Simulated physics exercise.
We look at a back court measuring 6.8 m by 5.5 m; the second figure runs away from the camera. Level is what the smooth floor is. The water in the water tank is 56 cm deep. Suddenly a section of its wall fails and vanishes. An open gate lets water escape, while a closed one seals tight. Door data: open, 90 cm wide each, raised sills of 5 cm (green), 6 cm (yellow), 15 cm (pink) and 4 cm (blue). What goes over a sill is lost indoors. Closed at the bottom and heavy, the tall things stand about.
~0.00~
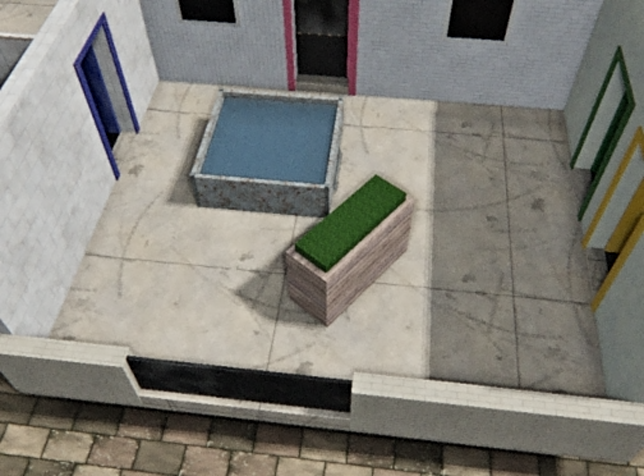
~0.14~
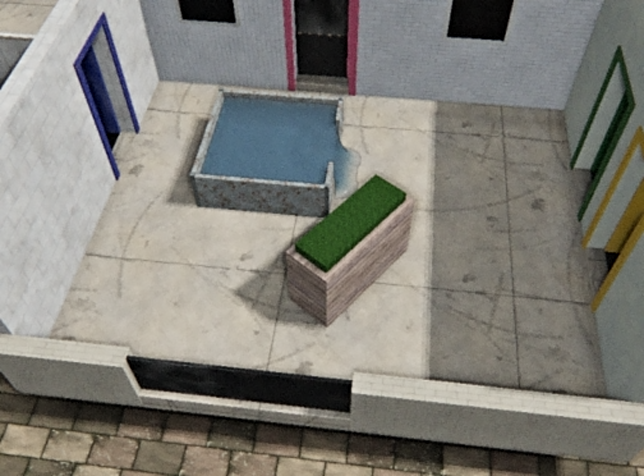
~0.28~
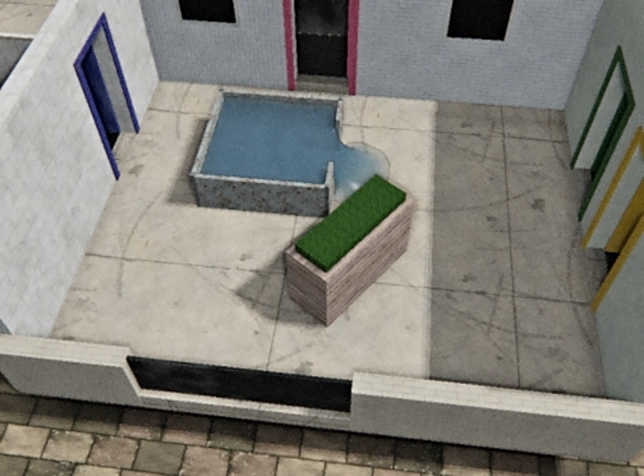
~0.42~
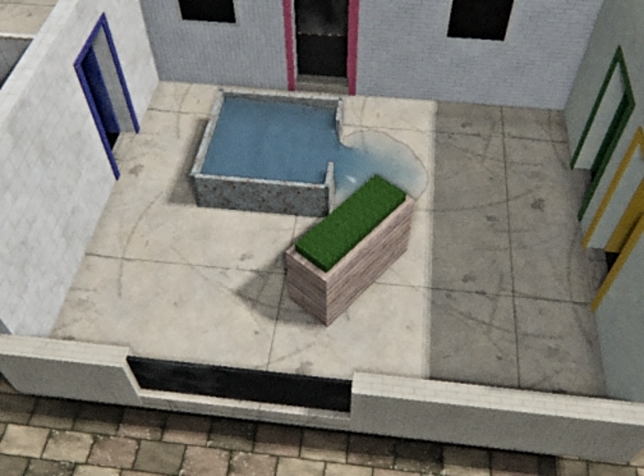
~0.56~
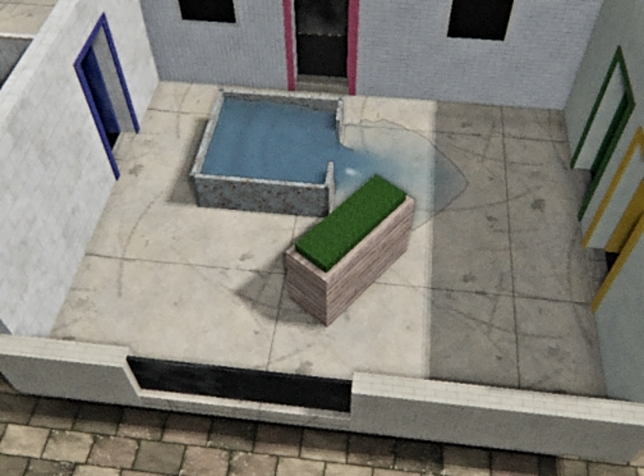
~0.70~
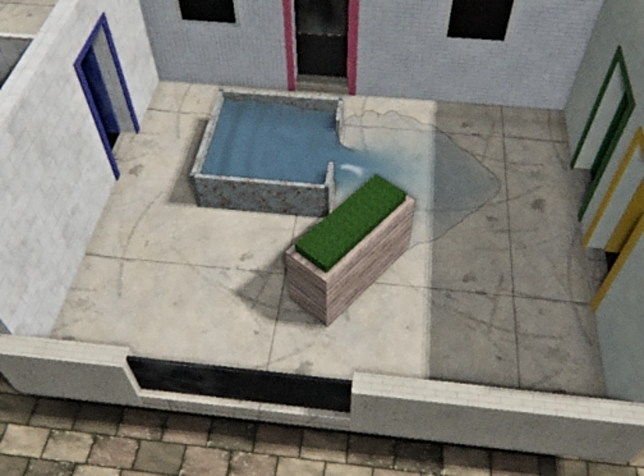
Water pouring through a gap in a stone tank's right side, spreading rightward across a courtyard floor behind a grass-topped brick planter.
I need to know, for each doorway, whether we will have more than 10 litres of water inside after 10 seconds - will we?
Green door: Beyond the limit; yellow door: Beyond the limit; pink door: Short of the limit; blue door: Short of the limit.
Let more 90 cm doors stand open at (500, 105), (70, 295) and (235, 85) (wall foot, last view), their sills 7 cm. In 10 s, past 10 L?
In that order: Past it, below, under.
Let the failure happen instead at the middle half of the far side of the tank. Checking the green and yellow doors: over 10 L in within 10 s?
Short answer, against that limit: Green overshoots, yellow is fine.
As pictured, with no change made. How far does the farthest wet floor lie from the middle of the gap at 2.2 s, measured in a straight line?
About 4.4 m.
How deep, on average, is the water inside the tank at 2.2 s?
Roughly 32 centimetres.
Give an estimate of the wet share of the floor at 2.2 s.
I'd guess around 40 %.
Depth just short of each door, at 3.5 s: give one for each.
You'd see green at 14 cm, yellow at 11 cm, pink at 0 cm and blue at 0 cm.
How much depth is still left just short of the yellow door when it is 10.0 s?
Around 6.0 cm there.
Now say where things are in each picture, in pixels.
The first picture shows still water, 56 cm deep, in the water tank at (271, 139).
In the second picture, water pours out at (332, 161) and has run 0.5 m, to a hidden place; typically 7 cm deep outside, 56 cm at the water tank's back.
In the third picture, water pours out at (332, 163) and has run 0.8 m, to a hidden place; typically 9 cm deep outside, 56 cm at the water tank's back.
In the fourth picture, water pours out at (332, 162) and has run 1.3 m, to (419, 189); typically 6 cm deep outside, 56 cm at the water tank's back.
In the fifth picture, water pours out at (332, 163) and has run 1.9 m, to (460, 183); typically 4 cm deep outside, 54 cm at the water tank's back.
In the sixth picture, water pours out at (332, 162) and has run 2.4 m, to (493, 186); typically 4 cm deep outside, 48 cm at the water tank's back.
After 1.4 s water covers 30 % of the floor and is deepest (29 cm) near (348, 174); green door 2 cm at the sill, 3 L in, yellow door not reached, pink door not reached, blue door not reached.
After 2.2 s water covers 40 % of the floor and is deepest (28 cm) near (558, 126); green door 6 cm at the sill, 48 L in, yellow door 12 cm at the sill, 10 L in, pink door not reached, blue door not reached.
After 3.5 s water covers 40 % of the floor and is deepest (18 cm) near (348, 174); green door 14 cm at the sill, 121 L in, yellow door 11 cm at the sill, 42 L in, pink door not reached, blue door not reached.
After 6.0 s water covers 55 % of the floor and is deepest (16 cm) near (601, 428); green door 9 cm at the sill, 179 L in, yellow door 9 cm at the sill, 68 L in, pink door 2 cm at the sill, 0 L in, blue door not reached.
After 10.0 s water covers 80 % of the floor and is deepest (8 cm) near (52, 366); green door 6 cm at the sill, 206 L in, yellow door 6 cm at the sill, 75 L in, pink door 2 cm at the sill, 0 L in, blue door not reached.
